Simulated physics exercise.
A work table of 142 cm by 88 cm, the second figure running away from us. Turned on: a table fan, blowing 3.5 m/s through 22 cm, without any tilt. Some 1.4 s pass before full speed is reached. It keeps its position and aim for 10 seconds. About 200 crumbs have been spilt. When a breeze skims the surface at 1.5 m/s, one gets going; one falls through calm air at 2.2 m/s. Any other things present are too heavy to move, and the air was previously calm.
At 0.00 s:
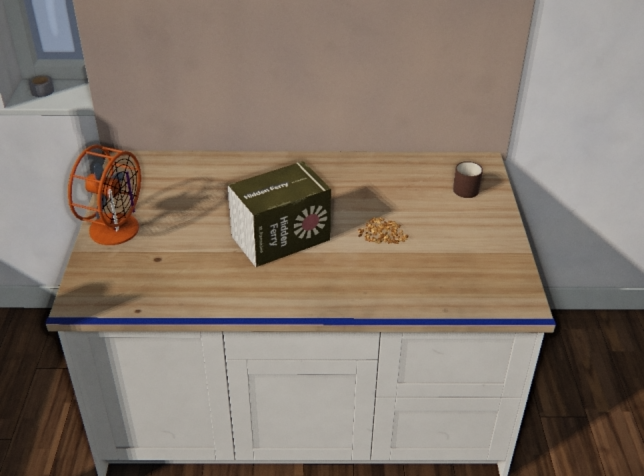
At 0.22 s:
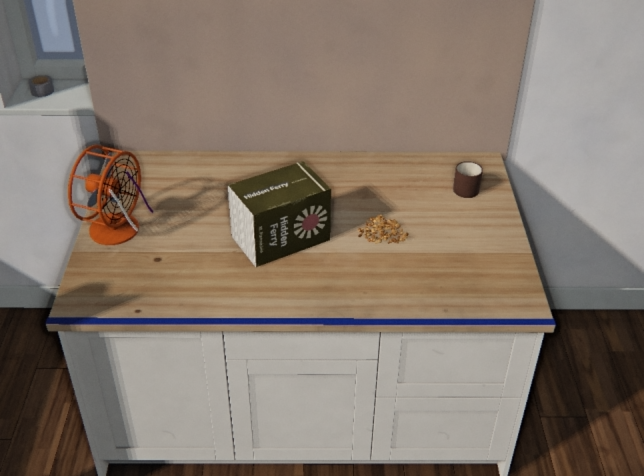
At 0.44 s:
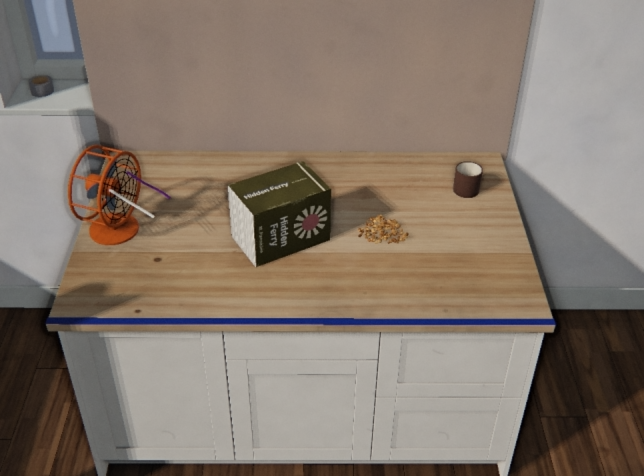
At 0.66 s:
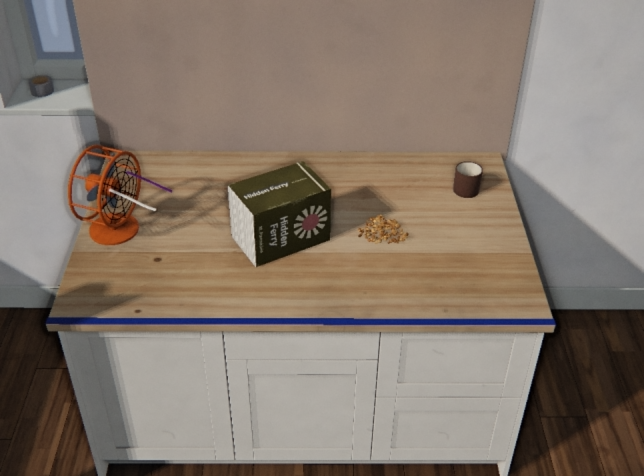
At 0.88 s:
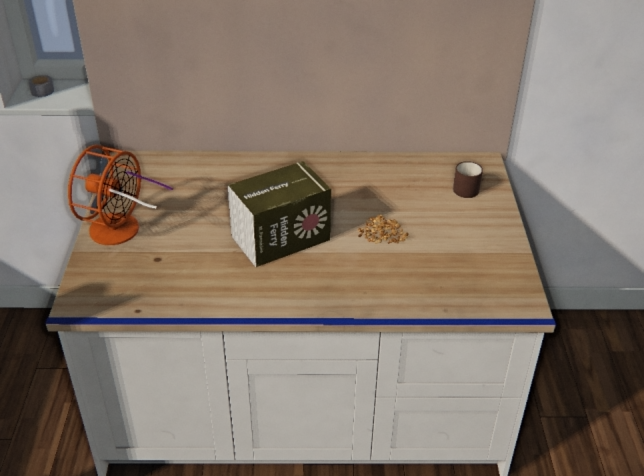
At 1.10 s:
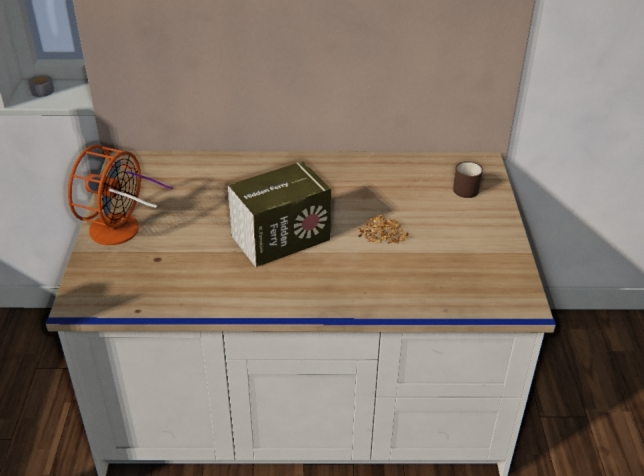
A wooden-topped work table holding a dark green box, crumbs and a mug, as ribbons on an orange fan lift and stream rightward.
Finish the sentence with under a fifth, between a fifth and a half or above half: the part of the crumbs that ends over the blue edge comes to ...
It comes to under a fifth.
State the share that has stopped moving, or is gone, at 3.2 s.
90 %.
After 2.0 s, 12 % are on the move or not yet settled, 0 % are over the blue edge; the middle of those still in play is near (382, 232).
After 3.2 s, 12 % are on the move or not yet settled, 0 % are over the blue edge; the middle of those still in play is near (382, 232).
After 5.5 s, 10 % are on the move or not yet settled, 0 % are over the blue edge; the middle of those still in play is near (382, 232).
After 10.0 s, at the end, 0 % are over the blue edge; the middle of those still in play is near (382, 232).
